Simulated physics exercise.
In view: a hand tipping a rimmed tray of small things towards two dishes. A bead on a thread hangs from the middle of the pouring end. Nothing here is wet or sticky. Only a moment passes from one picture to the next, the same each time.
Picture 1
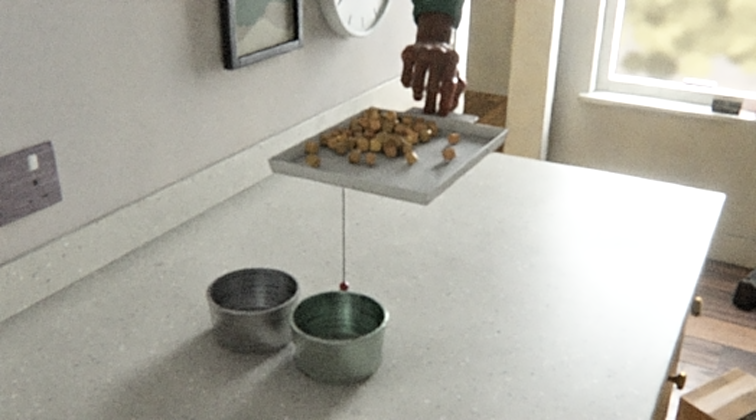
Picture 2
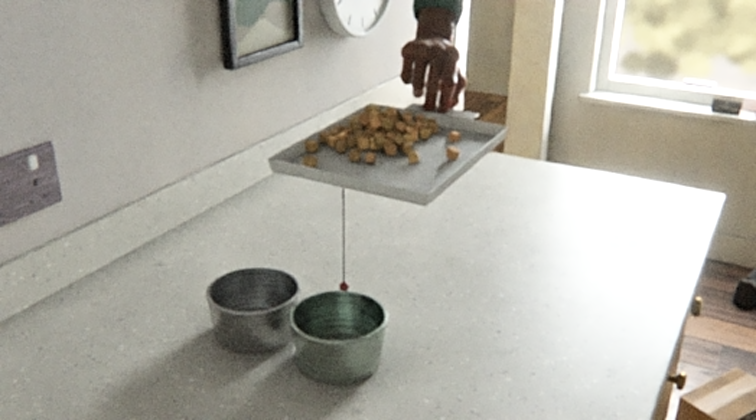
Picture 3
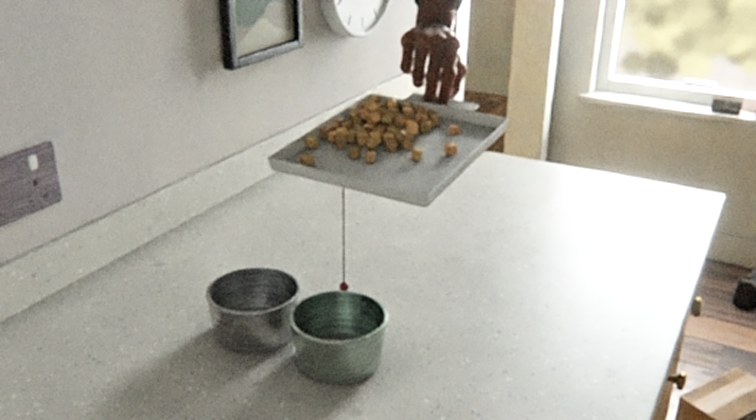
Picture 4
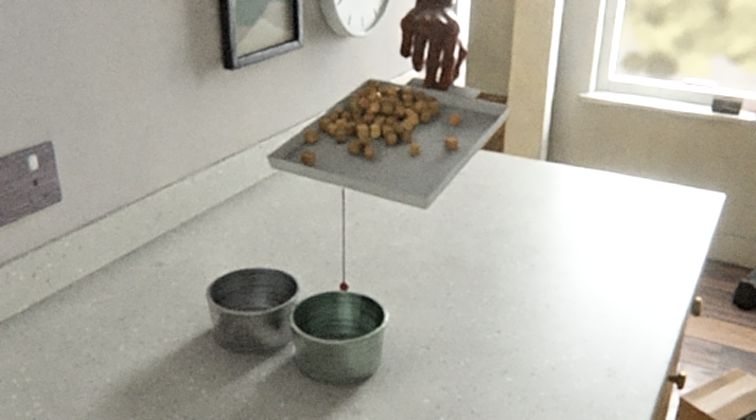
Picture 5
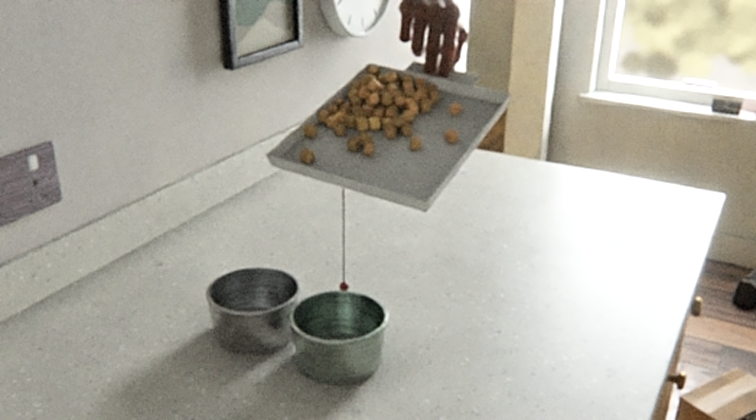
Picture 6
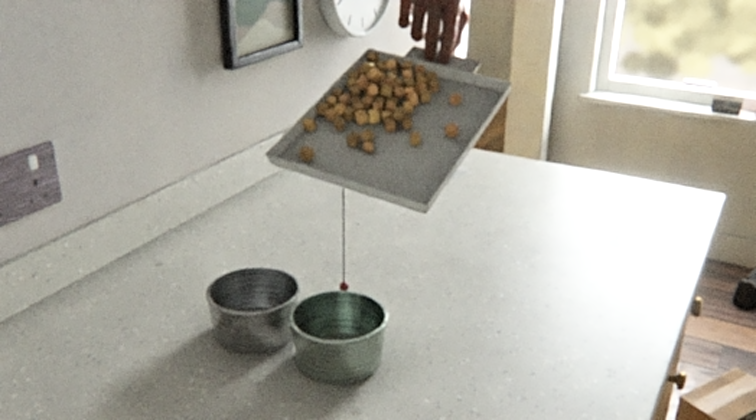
A hand raised the back of a grey rimmed tray of small brown cubes above two round dishes on a pale counter, gradually steepening its slant while a few cubes shifted slightly.
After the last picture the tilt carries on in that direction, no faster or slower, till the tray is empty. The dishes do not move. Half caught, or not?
The two hold under half of the load.
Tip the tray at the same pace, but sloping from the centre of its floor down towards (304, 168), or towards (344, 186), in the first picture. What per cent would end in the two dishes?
The first gives 50 %, the second 50 %.
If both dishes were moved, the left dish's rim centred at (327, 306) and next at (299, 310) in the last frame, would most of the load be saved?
The first try: Over half. The second: More than half.
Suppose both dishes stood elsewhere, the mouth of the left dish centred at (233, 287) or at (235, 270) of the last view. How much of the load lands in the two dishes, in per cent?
Near 20 % and 0 %.
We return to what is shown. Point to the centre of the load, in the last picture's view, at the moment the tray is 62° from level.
Close to (374, 166).
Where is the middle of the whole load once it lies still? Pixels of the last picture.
Around (383, 384).
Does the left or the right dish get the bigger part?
That is right.
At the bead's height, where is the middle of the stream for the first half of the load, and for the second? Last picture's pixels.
At about (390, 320), then at (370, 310).
Soon after the last picture, tray tipped steeply; nearly all on the tray; a small part in the air.
A little later, tray tipped right over; about half on the tray; a small part in the right dish; about a third outside both; a small part in the air.
Later still, tray tipped past a quarter turn; about a third in the right dish; about two thirds outside both.
By the end, tray tipped past a quarter turn; about a third in the right dish; none in the left dish; about two thirds outside both.
